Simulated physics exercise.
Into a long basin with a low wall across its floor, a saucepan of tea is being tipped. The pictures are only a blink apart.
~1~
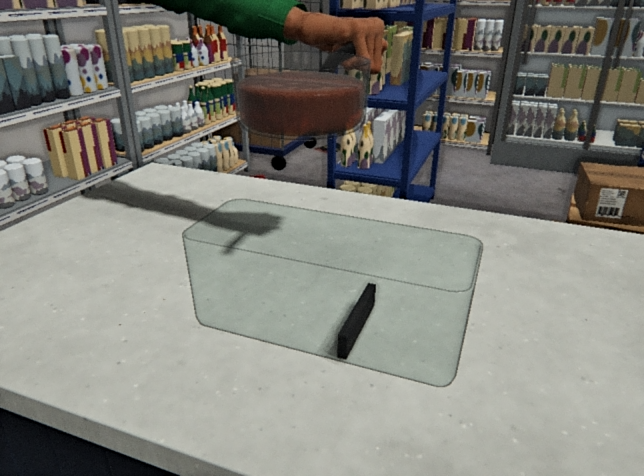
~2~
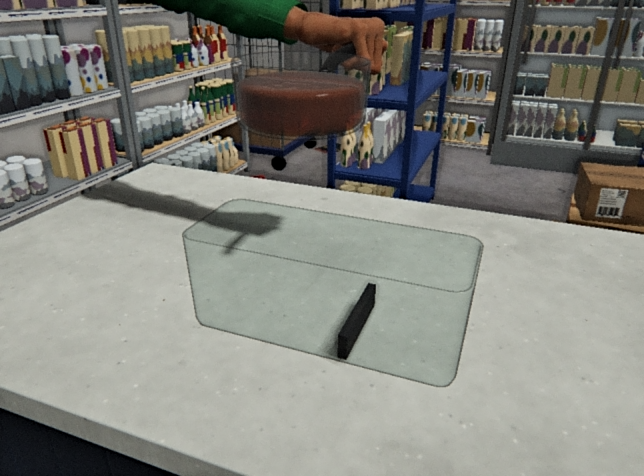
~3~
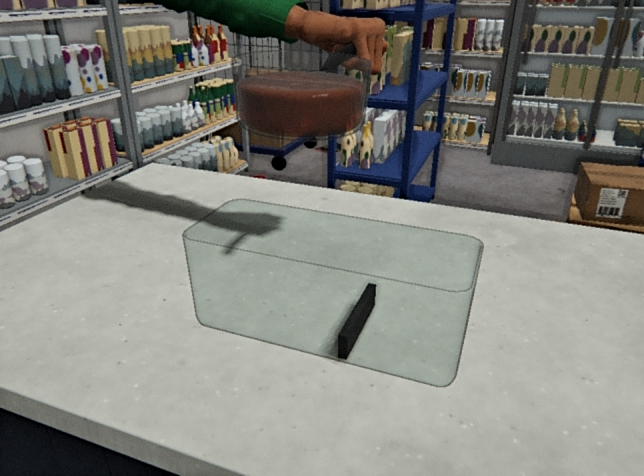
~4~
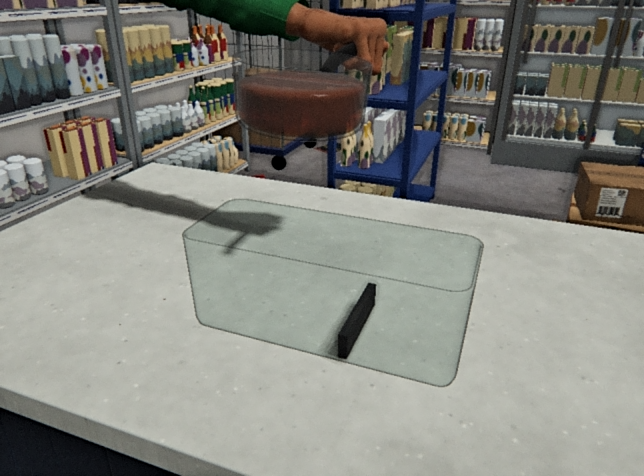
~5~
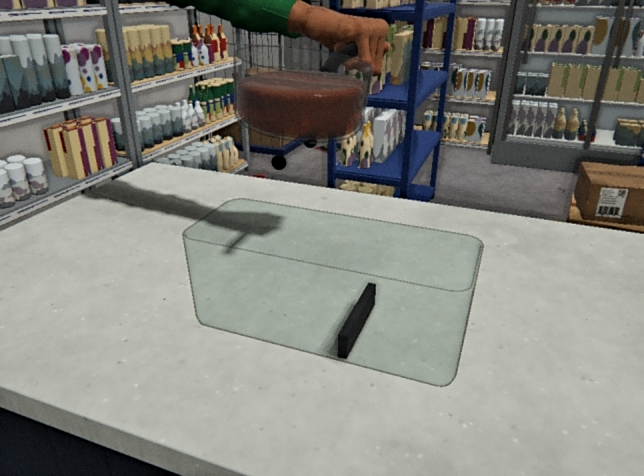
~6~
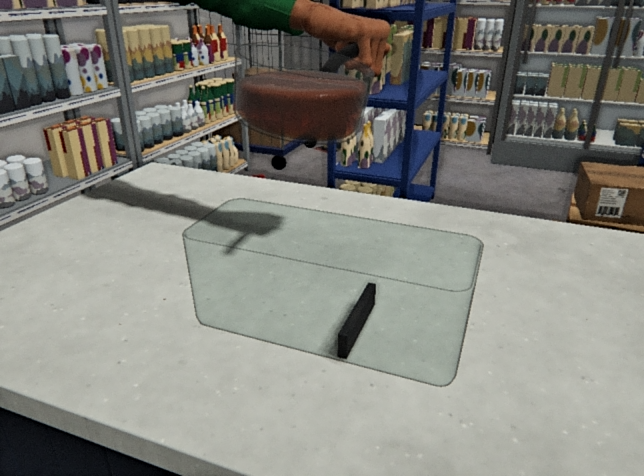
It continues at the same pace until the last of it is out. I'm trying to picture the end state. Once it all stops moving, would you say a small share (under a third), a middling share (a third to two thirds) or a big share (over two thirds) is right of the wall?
A big share, over two thirds.
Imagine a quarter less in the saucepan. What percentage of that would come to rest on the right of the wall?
My estimate is about 90 percent.
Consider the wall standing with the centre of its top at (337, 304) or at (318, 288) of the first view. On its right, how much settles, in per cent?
The first one comes to 90 percent, while the second comes to 95 percent.
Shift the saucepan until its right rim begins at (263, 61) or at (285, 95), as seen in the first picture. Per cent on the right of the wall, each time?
Close to 5 % for the first start and close to 15 % for the second.
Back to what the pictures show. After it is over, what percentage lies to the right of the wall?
It is close to 90 per cent.
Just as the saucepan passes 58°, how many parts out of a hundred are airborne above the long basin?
Something close to 30 percent of it.
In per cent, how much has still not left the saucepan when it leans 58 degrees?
Near 65 in a hundred still remains.
A moment on, the saucepan is tipped part way and 65 per cent is still to pour, 0 is left of the wall and 6 right of it.
Next, the saucepan is tipped on its side and 14 per cent is still to pour, 2 is left of the wall and 70 right of it.
Then the saucepan is tipped on its side and 1 per cent is still to pour, 7 is left of the wall and 89 right of it.
Later the saucepan is tipped on its side and 0 per cent is still to pour, 11 is left of the wall and 89 right of it.
Finally, 12 per cent lies left of the wall, 88 right of it and 0 outside.
